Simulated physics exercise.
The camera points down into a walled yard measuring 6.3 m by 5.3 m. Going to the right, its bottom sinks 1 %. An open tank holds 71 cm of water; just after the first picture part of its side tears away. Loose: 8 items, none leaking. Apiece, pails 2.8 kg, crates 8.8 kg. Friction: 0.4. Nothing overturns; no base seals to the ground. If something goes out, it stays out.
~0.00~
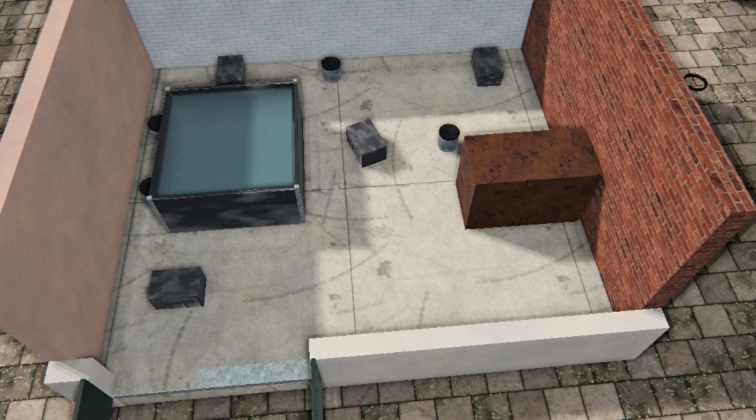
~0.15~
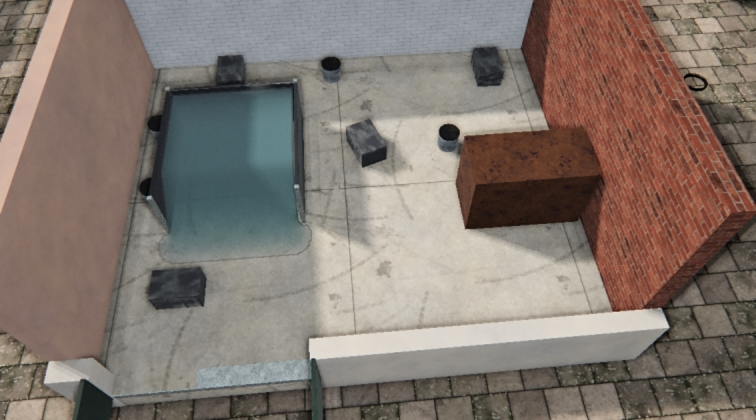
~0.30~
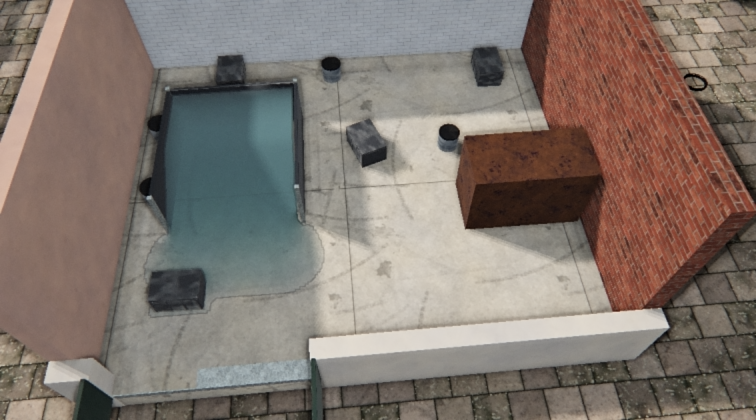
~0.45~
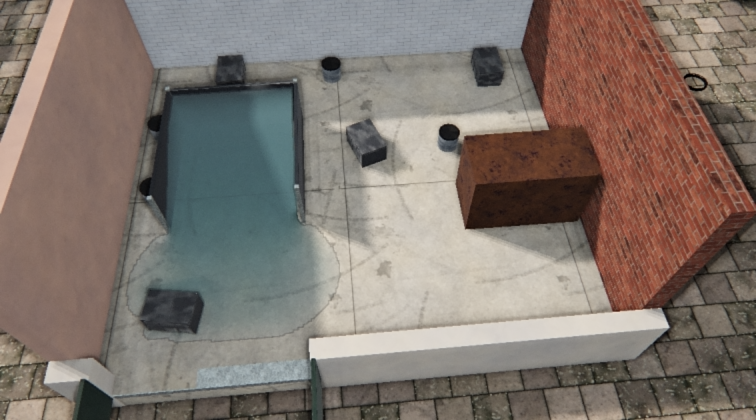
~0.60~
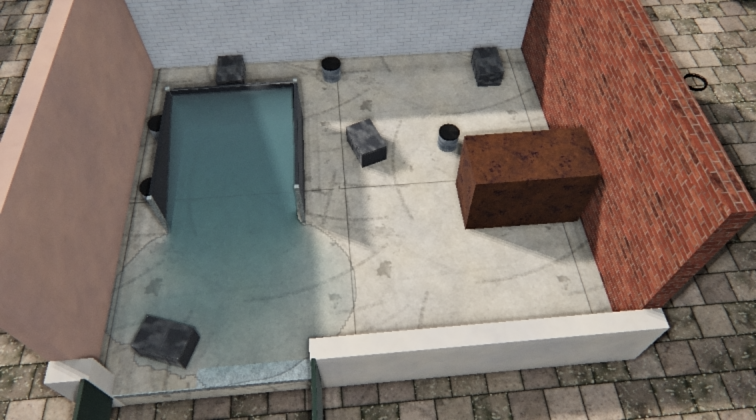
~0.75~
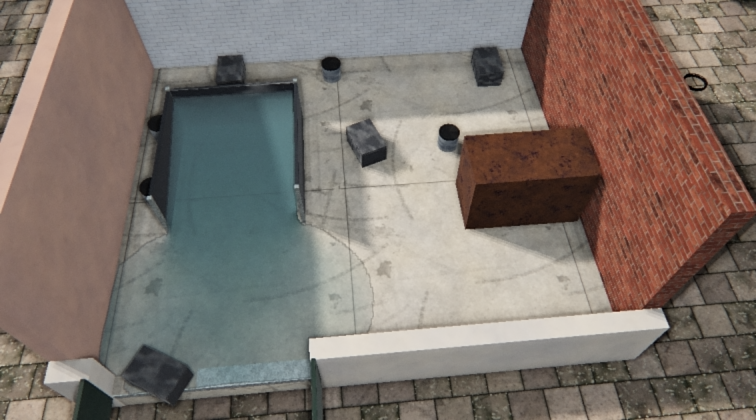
To begin with, a tank of water stands at the left of a walled yard, among dark crates, pails and a large rusty-brown block. Its near side opens and water spreads across the floor toward the viewer, then the nearest crate slides and turns toward the lower-left corner while the others stay put.
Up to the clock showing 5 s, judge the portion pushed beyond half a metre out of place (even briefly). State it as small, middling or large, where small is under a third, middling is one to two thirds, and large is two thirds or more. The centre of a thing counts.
Small.
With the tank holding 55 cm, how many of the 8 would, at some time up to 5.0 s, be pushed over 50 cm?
Count: 1.
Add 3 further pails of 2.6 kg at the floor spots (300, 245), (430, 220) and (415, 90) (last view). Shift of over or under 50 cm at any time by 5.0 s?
In the order asked: Farther than that, not as far, not as far.
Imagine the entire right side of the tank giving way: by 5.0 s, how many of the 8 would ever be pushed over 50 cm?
Count: 5.
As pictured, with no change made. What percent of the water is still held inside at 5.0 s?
Around 36 per cent of the water is still in there.
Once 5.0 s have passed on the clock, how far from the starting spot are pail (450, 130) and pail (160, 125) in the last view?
In turn: 0 cm, 0 cm.
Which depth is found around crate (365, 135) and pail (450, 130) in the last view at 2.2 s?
Depth approx. 0 cm / 0 cm.
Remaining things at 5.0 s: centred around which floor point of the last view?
Near (315, 118).
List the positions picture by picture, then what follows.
A crate at (174, 283) rests on the ground; a pail at (151, 186), on the bottom; 3.3 m2 under water; 0 of 8 have shifted, in the first frame.
A crate at (174, 283) rests on the ground; a pail at (151, 186), on the bottom; water covers 4.3 m2; 0 of 8 have shifted, in the second frame.
A crate at (174, 285), on the bottom; a pail at (151, 186) rests on the ground; water covers 5.5 m2; 0 of 8 have shifted, in the third frame.
A crate at (169, 306) rests on the ground, 32 cm from its start; a pail at (151, 186) rests on the ground; 6.9 m2 under water; 1 of 8 have shifted, in the fourth frame.
A crate at (162, 337) rests on the ground, 71 cm from its start; a pail at (151, 186) rests on the ground; 8.7 m2 under water; 1 of 8 have shifted, in the fifth frame.
A crate at (154, 371) rests on the ground, 111 cm from its start; a pail at (151, 186), on the bottom; 9.7 m2 under water; 1 of 8 have shifted, in the sixth frame.
After 1.1 s 1 of 8 are over 50 cm from their spots; 0 afloat.
After 2.2 s 1 of 8 are over 50 cm from their spots; 0 afloat.
After 3.5 s 1 of 8 are over 50 cm from their spots; 0 afloat.
After 5.0 s 1 of 8 are over 50 cm from their spots, and 1 have been at some point; 0 afloat.
